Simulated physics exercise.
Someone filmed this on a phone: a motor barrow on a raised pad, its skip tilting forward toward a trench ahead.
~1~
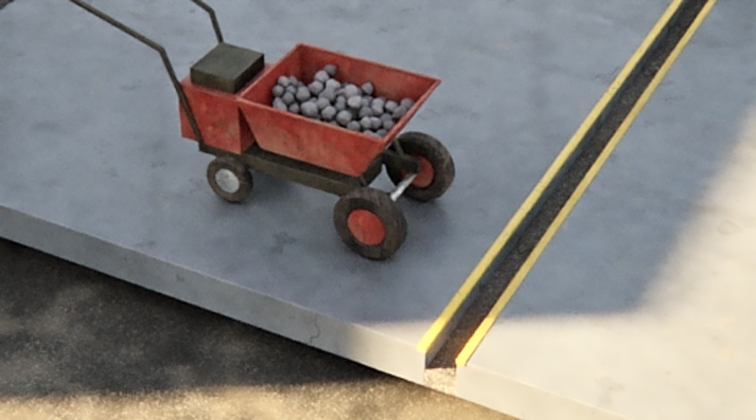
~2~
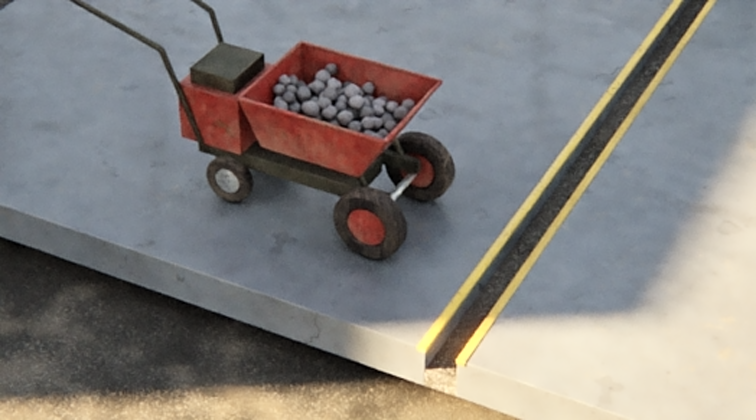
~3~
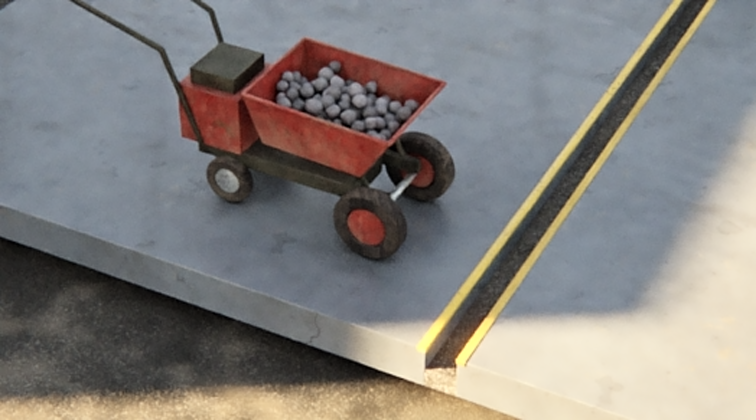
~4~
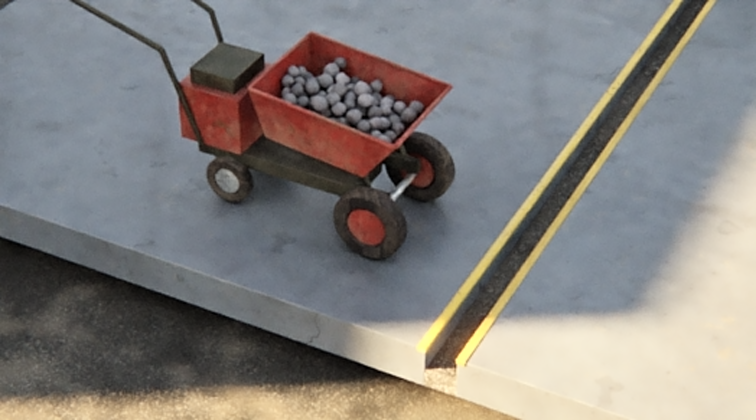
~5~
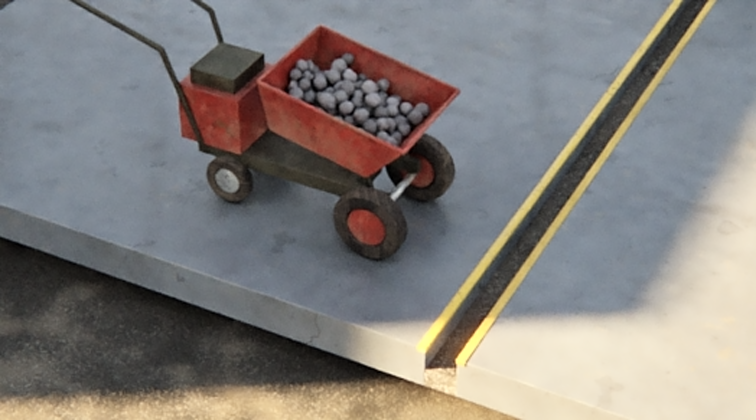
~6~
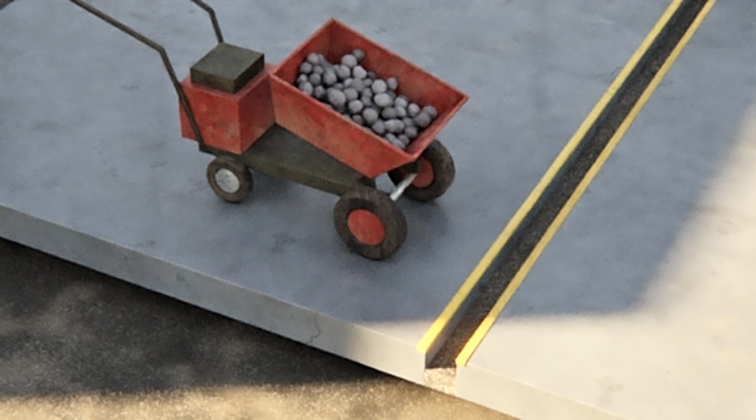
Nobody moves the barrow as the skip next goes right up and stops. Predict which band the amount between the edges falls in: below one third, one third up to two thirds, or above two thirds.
I reckon it's the middle case, with the trench getting one-third to two-thirds.
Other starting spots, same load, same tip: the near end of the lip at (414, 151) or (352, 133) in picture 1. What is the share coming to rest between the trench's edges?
First spot: About 10 percent; second spot: About 40 percent.
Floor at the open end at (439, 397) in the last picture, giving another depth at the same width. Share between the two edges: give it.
It works out to some 70 per cent.
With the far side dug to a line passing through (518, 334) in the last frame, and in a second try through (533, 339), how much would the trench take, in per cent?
Result, try 1: 90 in a hundred; try 2: 100 in a hundred.
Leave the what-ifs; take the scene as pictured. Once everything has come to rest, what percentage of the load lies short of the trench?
Around 5 per cent.
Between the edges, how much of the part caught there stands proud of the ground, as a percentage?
Around 45 in a hundred.
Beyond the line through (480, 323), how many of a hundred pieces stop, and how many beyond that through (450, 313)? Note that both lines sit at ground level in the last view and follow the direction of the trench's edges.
30 % and 90 %.
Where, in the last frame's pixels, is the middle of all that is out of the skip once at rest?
Resting centre, last picture - approx. (518, 255).
Soon, skip tipped steeply; all in the skip.
A while on, skip tipped right over; most in the skip; a small part in or heaped over the trench; a stray few beyond it; a stray few falling.
Towards the end, skip tipped right over; about a quarter in the skip; a stray few short of the trench; about half in or heaped over the trench; about a quarter beyond it.
Finally, skip tipped right over; a stray few in the skip; a small part short of the trench; about half in or heaped over the trench; about a third beyond it.
